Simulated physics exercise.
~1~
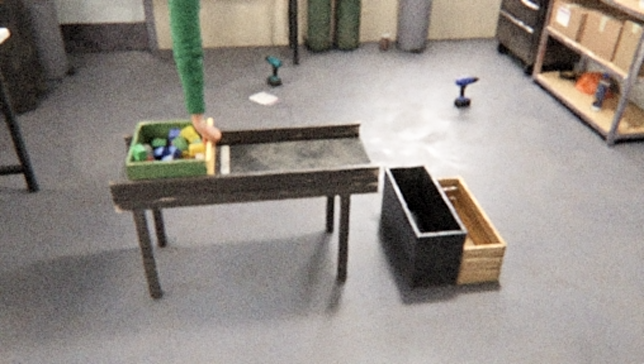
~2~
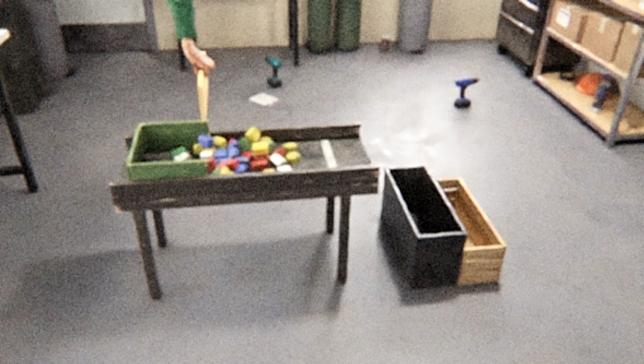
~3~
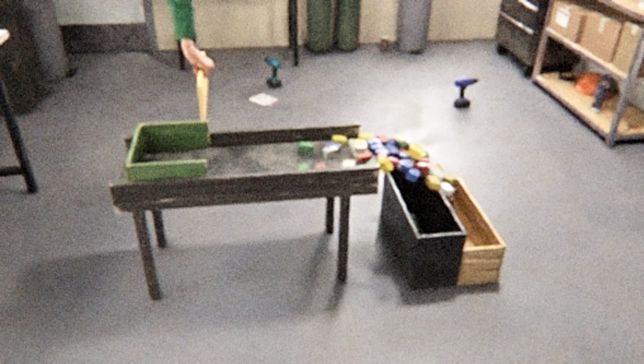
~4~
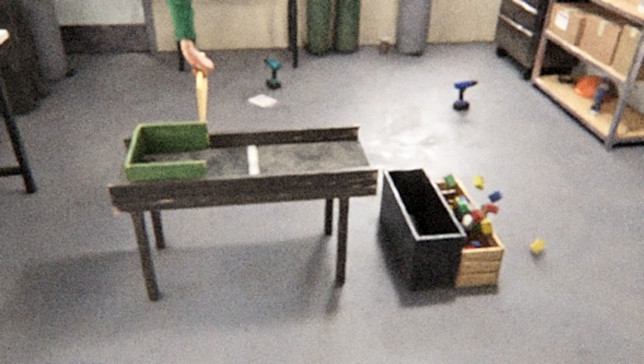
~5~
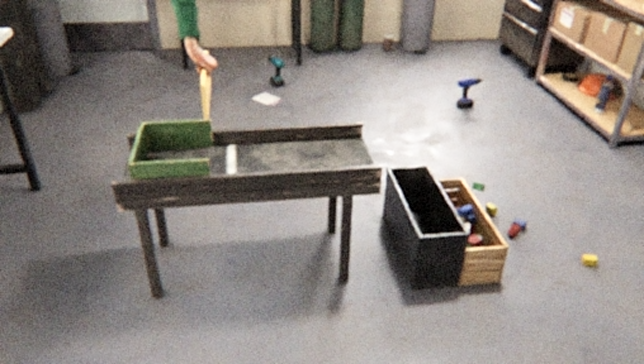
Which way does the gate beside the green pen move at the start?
It moves up, lifted by the hand at the end of the green-sleeved arm, and it stays raised above the belt.
